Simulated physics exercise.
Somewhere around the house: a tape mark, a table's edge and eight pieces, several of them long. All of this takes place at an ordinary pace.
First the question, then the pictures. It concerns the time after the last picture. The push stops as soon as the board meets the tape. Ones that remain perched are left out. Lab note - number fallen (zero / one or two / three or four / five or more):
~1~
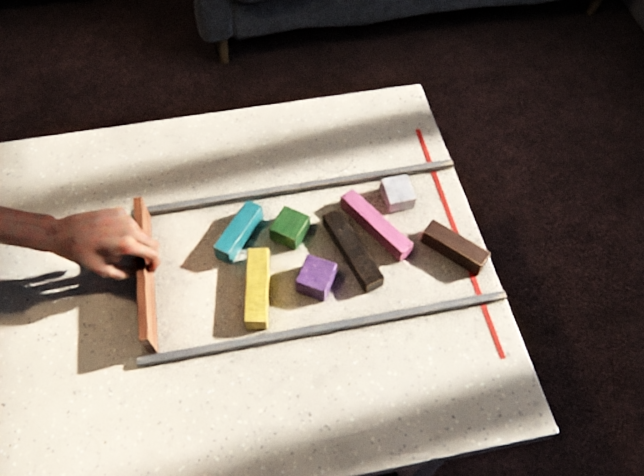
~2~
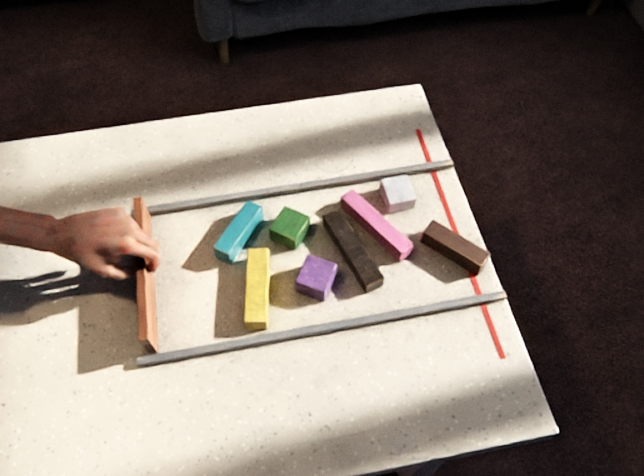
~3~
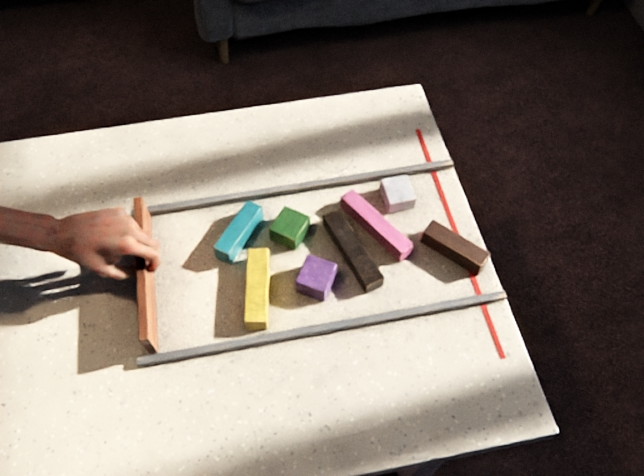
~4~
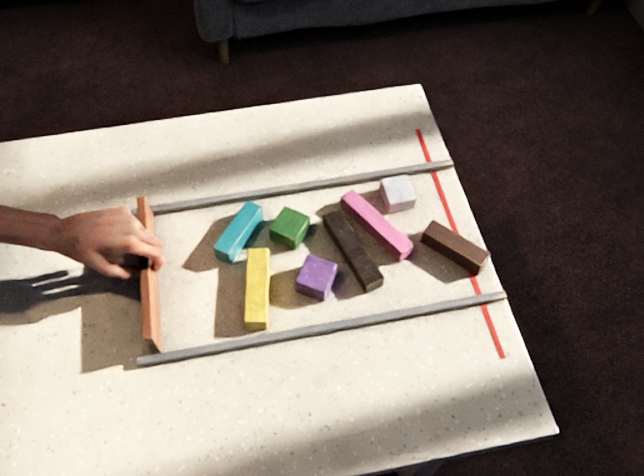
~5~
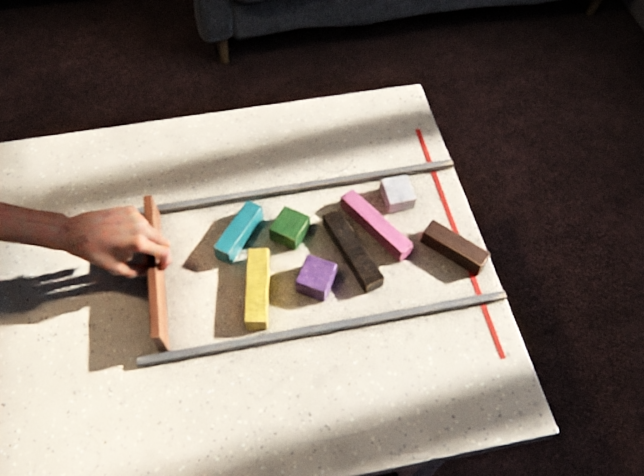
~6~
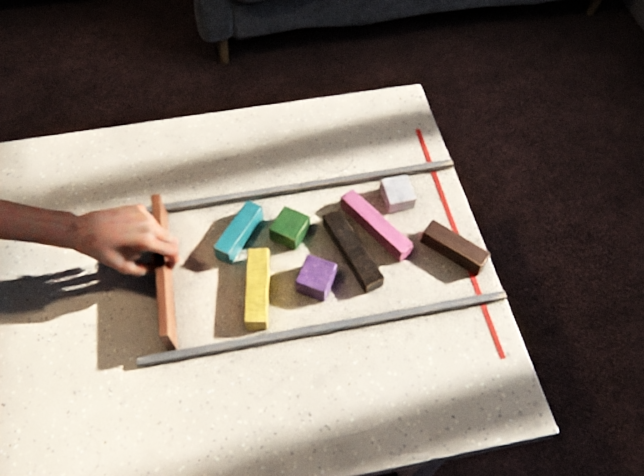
Number fallen: Five or more.
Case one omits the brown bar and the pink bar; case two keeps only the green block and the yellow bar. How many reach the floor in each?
Count: 4 (first case); 4 (second).
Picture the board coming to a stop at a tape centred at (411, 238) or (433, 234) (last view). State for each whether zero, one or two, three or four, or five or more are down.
First place: 3 or 4; second place: 3 or 4.
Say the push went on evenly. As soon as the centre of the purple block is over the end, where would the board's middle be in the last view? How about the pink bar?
Middle: Roughly (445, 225); roughly (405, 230).
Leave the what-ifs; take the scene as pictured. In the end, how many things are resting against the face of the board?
2 in contact.
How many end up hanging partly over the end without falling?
Counting them gives 0.
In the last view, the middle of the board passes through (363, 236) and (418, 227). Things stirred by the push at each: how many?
Counts: 8 and 8.
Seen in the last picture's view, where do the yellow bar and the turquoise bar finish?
The yellow bar stops around (476, 250); the turquoise bar around (453, 191).
A little later, none off yet; brown bar at rest near (455, 247); white block at rest near (398, 194); pink bar at rest near (376, 225).
When it is over, the number that fall off is five or more; down, green block, purple block, black bar, pink bar, white block and brown bar.
